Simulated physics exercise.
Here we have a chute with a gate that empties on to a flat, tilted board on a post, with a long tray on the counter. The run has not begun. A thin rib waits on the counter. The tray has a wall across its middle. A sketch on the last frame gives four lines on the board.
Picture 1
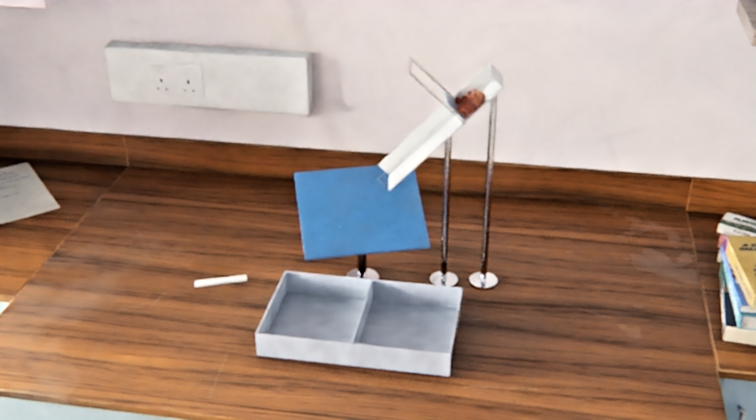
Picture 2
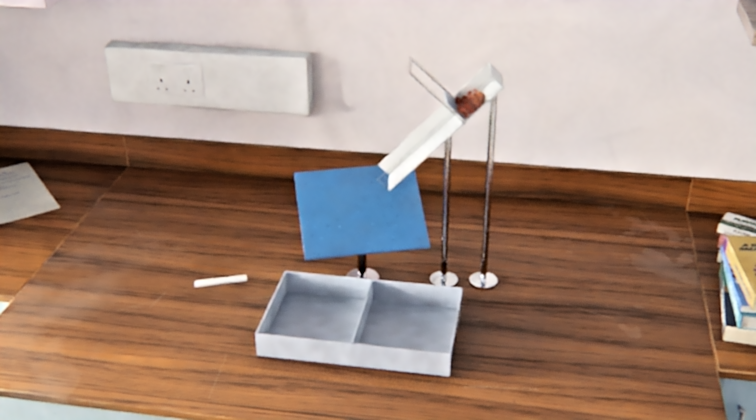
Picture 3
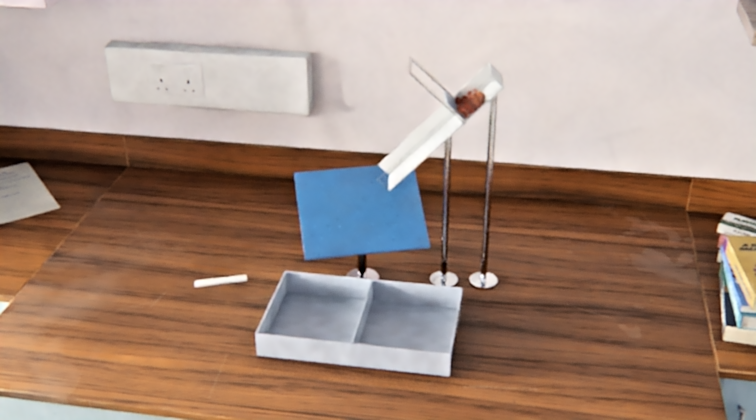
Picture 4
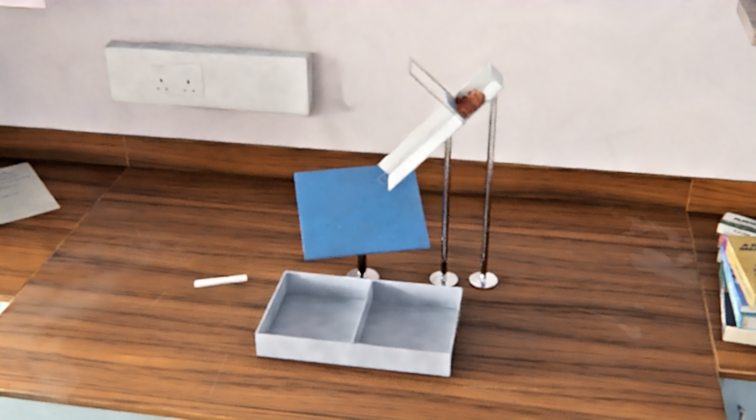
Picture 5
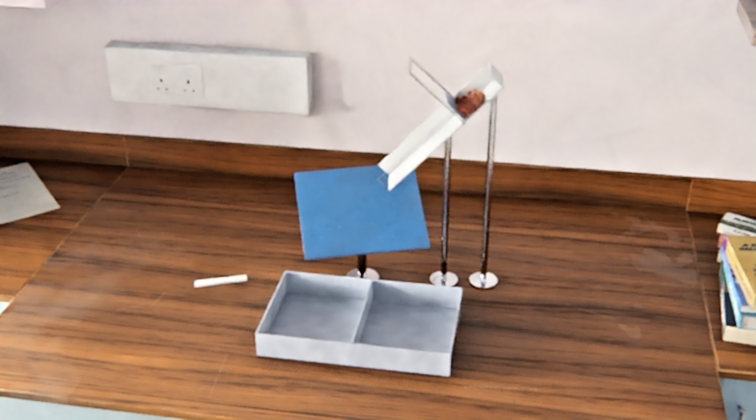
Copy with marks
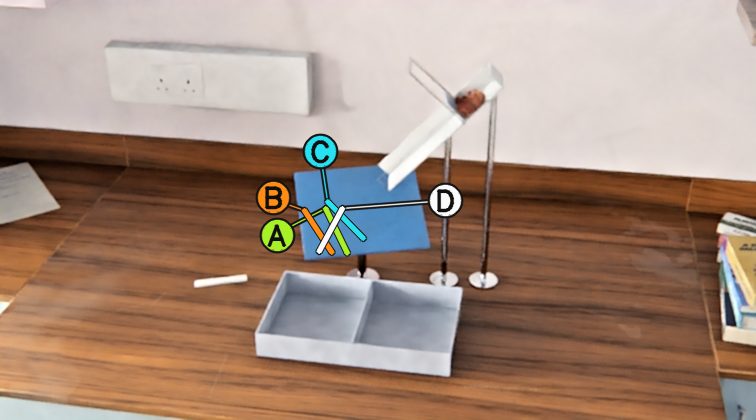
The footage shows a pale chute on thin metal posts, holding reddish-brown material behind a gate, above a tilted blue board and a light grey divided tray on a wooden counter beside a small white strip. Nothing visibly moves.
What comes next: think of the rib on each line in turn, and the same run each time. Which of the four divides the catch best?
It is A.
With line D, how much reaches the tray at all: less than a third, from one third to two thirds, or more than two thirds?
It is more than two thirds.
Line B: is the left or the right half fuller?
More lands on the left.
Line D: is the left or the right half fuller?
More lands on the left.
On the marked copy, line A from (325, 208) to (347, 253); line B from (304, 210) to (331, 252); line C from (327, 201) to (363, 238); line D from (342, 208) to (319, 251).
Choosing A, of what is caught, about half in the left half, about half in the right.
Choosing B, of what is caught, most in the left half, about a quarter in the right.
Choosing C, of what is caught, a small part in the left half, nearly all in the right.
Choosing D, of what is caught, most in the left half, a small part in the right.
